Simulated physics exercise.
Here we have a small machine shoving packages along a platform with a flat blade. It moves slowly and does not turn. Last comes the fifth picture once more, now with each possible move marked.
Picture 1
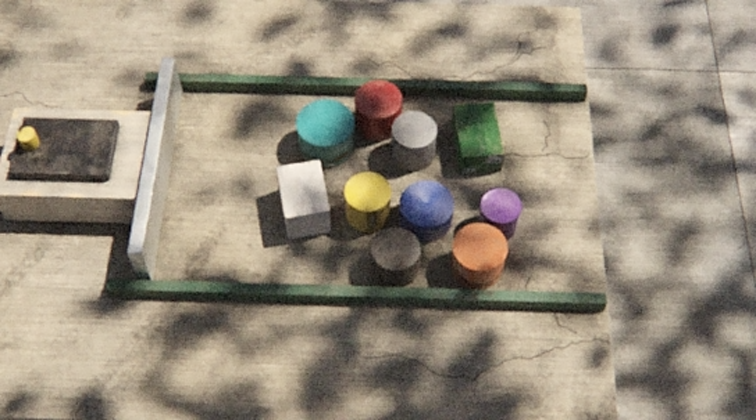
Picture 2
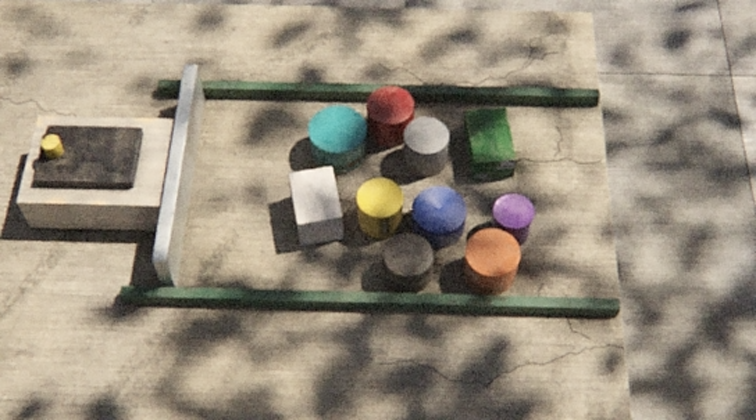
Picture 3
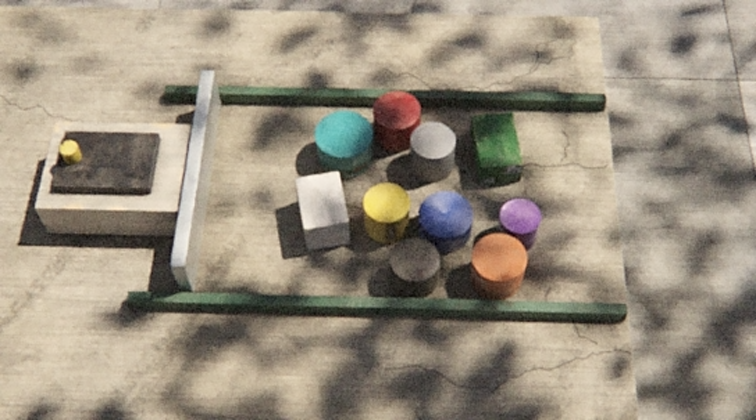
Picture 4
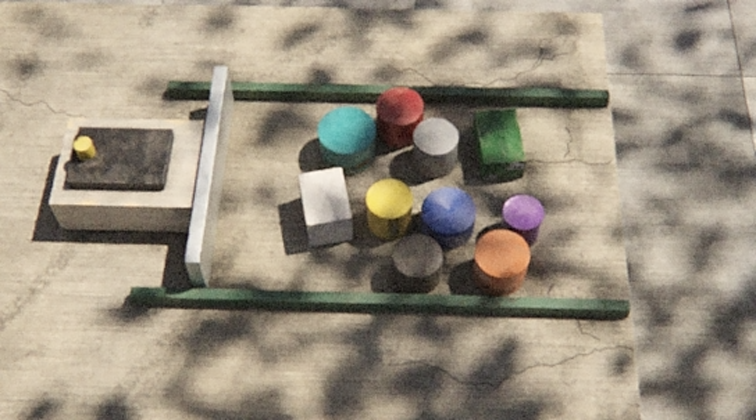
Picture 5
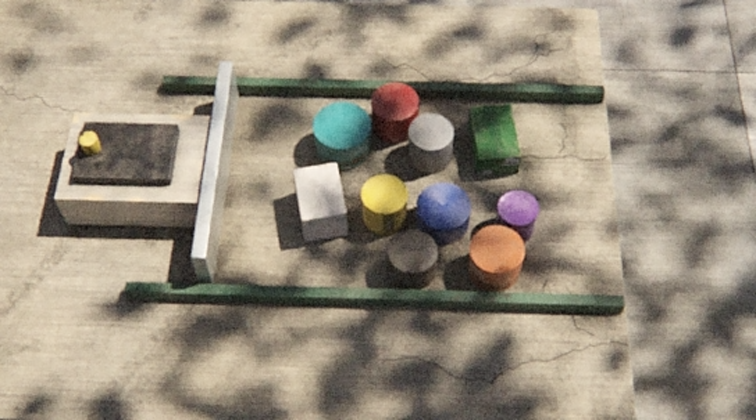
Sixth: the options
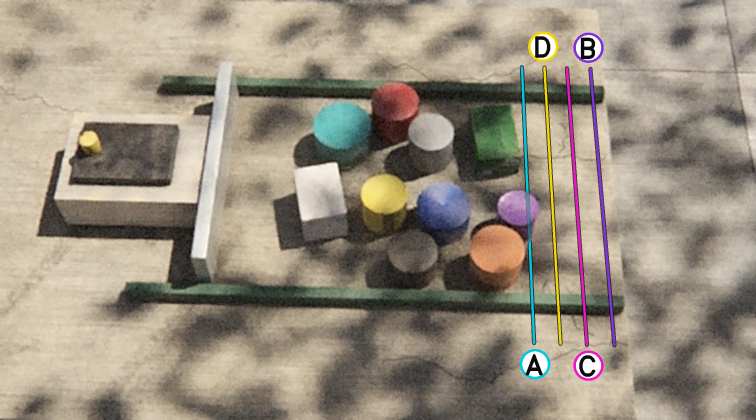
To begin with, a small pale machine with a flat upright blade sits at the left of a platform, facing a cluster of colourful packages between two green rails. It creeps steadily to the right without turning, narrowing the gap to the white crate, while the packages stay in place, untouched.
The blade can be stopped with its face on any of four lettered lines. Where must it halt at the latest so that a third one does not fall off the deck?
No third one falls up to A.
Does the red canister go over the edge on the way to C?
No.
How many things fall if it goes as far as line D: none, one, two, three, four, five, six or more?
Six or more.
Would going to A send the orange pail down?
No.
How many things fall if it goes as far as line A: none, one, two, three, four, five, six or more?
Two.
On the marked copy, A at (528, 194); B at (601, 196); C at (576, 195); D at (552, 195).
Following A. Soon after the start, robot (248, 155); blue canister (451, 215); red canister (408, 110).
Later, robot (361, 158); purple pail (607, 236); blue canister (561, 219).
In the end, robot (447, 160); purple pail over the edge; blue canister over the edge; two fallen.
As for the rest, B drops ten; C drops six; D drops six.
